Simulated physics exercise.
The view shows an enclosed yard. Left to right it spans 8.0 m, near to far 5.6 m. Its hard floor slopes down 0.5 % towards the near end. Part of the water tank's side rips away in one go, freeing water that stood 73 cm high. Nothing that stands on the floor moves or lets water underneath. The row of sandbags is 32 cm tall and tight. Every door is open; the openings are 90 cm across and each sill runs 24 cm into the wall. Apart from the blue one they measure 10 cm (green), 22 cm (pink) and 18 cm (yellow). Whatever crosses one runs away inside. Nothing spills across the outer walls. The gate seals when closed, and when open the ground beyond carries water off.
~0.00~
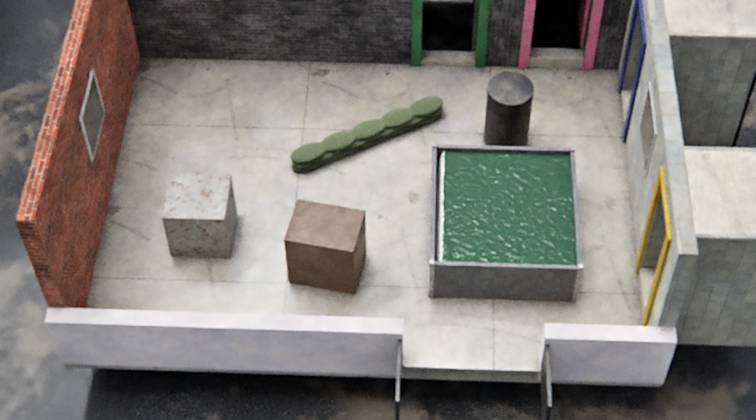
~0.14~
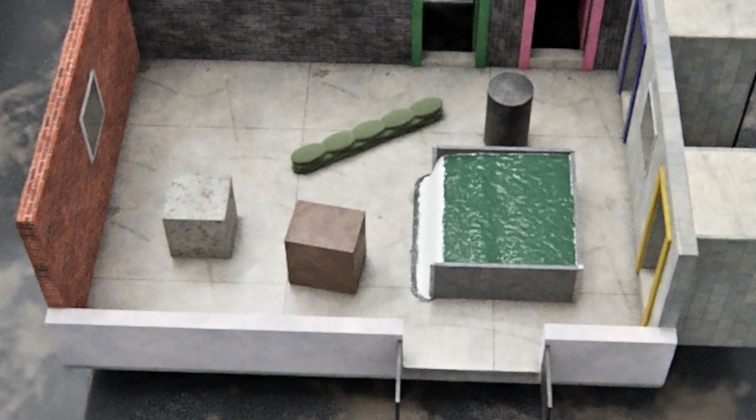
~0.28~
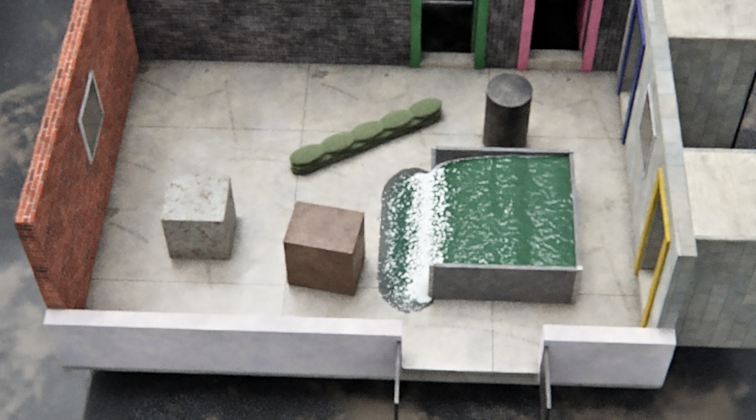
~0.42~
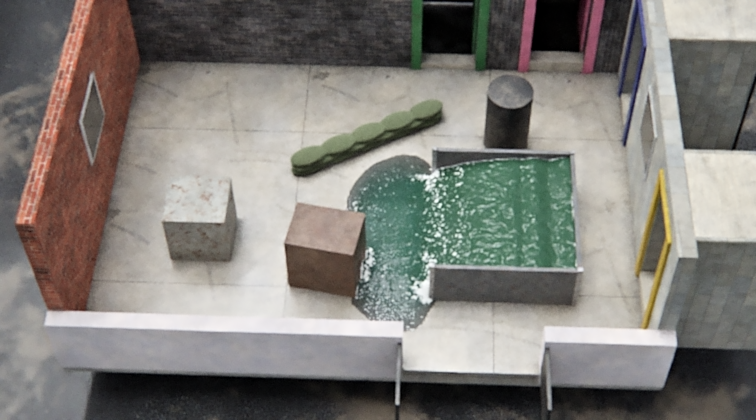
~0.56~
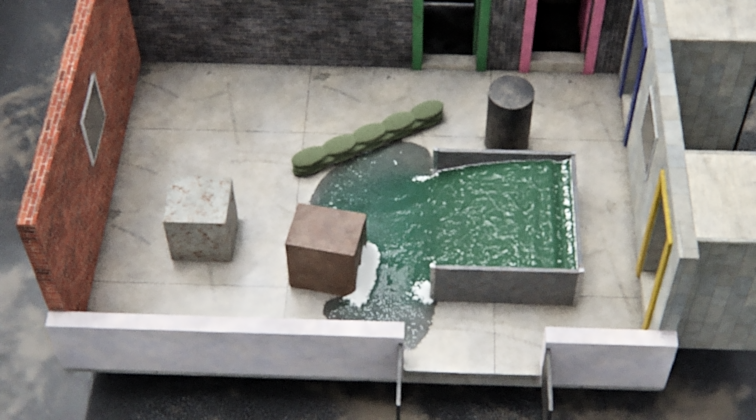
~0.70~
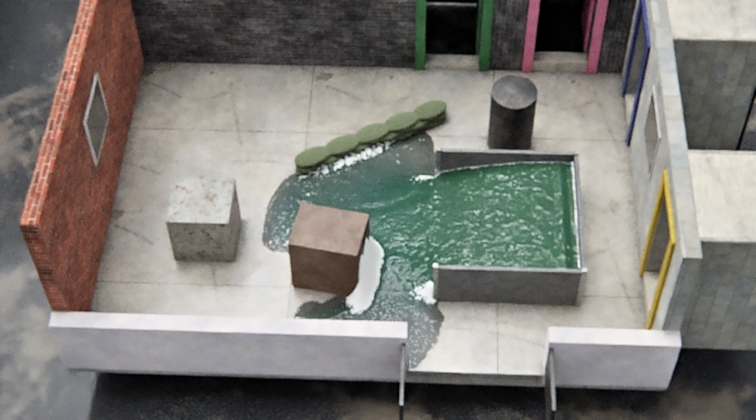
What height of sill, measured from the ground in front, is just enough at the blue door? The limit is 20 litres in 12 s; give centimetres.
At least 8 cm or so.
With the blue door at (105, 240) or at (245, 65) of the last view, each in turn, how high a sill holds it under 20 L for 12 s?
About 13.5 and 8.5 cm.
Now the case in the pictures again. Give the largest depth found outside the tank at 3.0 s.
About 38 cm.
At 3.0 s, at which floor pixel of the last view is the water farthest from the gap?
At about (145, 62).
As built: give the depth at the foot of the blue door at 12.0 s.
Roughly 11.5 cm deep.
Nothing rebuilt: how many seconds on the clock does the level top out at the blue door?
Near 11.0 s.
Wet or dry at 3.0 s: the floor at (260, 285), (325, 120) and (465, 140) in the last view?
In turn: Under water, dry, under water.
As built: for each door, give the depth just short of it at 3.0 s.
Depths in cm: Green 0, pink 0, blue 0, yellow 0.
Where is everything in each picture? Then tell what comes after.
Still water, 73 cm deep, in the water tank at (504, 208); the blue door at (632, 71) is dry, in the first picture.
The front is at (416, 289), 0.2 m from the gap at (435, 227); 0.4 m2 of floor is wet, 73 cm left at the back, in the second picture.
The front is at (383, 265), 0.7 m from the gap at (433, 229); 1.5 m2 of floor is wet, 73 cm left at the back, in the third picture.
Water pours out at (434, 232) and has run 1.3 m, to a hidden place; about 12 cm deep outside, 71 cm at the back, in the fourth picture.
The gap is at (435, 232), the front 1.9 m out at a hidden place; the back of the water tank holds 63 cm, in the fifth picture.
The gap is at (438, 233), the front 2.5 m out at (270, 241); the back of the water tank holds 62 cm; the blue door at (636, 74), 3.9 m from the gap, is still 3.3 m from the nearest water, in the sixth picture.
After 1.4 s water covers 25 % of the floor, deepest (46 cm) near (380, 260); it has not reached the blue door.
After 3.0 s water covers 55 % of the floor, deepest (38 cm) near (145, 62); it has not reached the blue door.
After 12.0 s water covers 95 % of the floor, deepest (12 cm) near (589, 277); 11 cm at the blue door, 6 litres in over its 10 cm sill.
At the blue door as built, the water arrived by 5.9 s and peaked near 12 cm at 11.2 s.
With a sill of 7 cm, 33 litres would have come in within the 12 s; with 10 cm, 7 litres. So under 20 litres takes about 8 cm.
